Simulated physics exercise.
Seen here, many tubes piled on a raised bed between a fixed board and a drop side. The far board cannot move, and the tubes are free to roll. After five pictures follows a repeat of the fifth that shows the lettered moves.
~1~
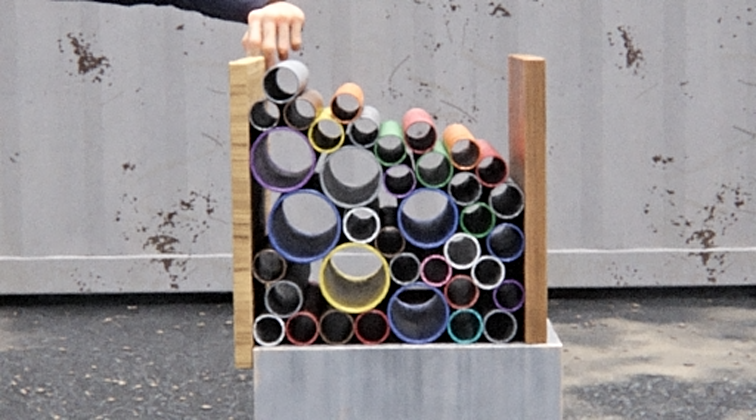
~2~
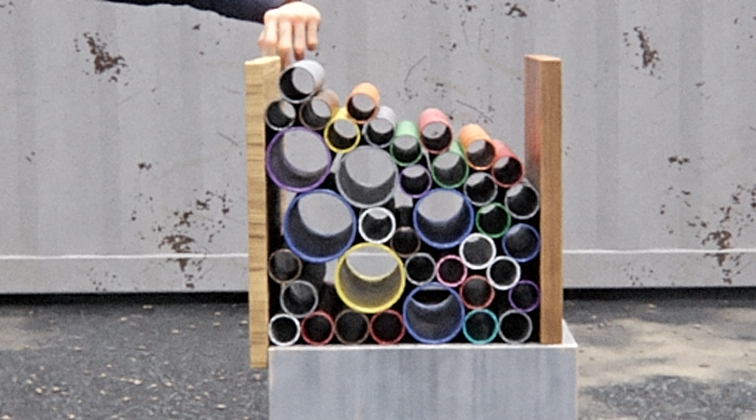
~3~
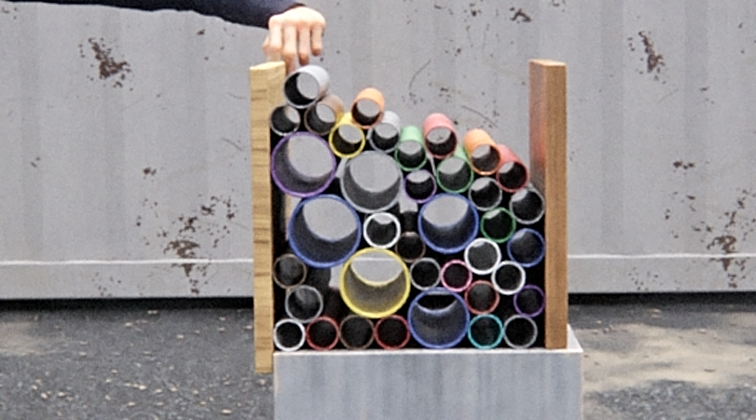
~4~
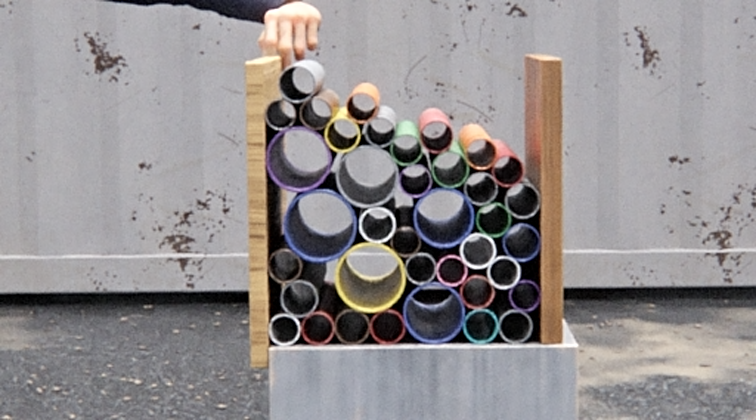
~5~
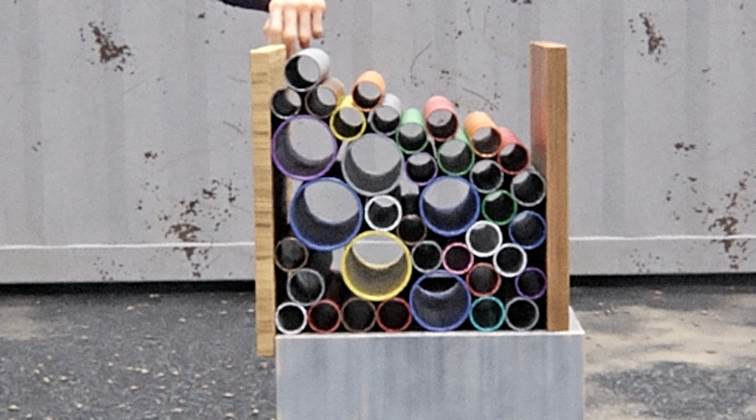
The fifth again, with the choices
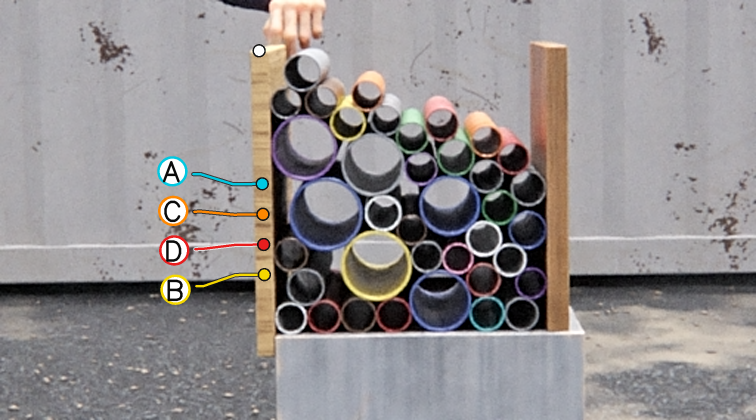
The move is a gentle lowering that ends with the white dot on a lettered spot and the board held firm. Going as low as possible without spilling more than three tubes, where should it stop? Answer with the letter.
Down to A.
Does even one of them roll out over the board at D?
At D: Yes.
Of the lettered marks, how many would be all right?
One of the four.
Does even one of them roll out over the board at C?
Yes.
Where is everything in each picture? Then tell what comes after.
The first frame shows a turquoise tube (465, 326); a blue tube (304, 226); a brown tube (390, 242).
The second frame shows a brown tube (406, 243); a blue tube (444, 218).
The third frame shows a grey tube (485, 194); a grey tube (527, 206).
The fourth frame shows a grey tube (297, 84); side board (269, 200).
The fifth frame shows a white tube (291, 318); a turquoise tube (487, 314); a blue tube (326, 214).
On the marked copy, A at (262, 184); B at (265, 274); C at (263, 214); D at (264, 244); the white dot at (259, 51).
With A. Early on, top of the board (270, 111).
Further on, top of the board (272, 180).
At the end, top of the board (272, 183), two out over the board.
As for the rest, B more than three out over the board; C more than three out over the board; D more than three out over the board.
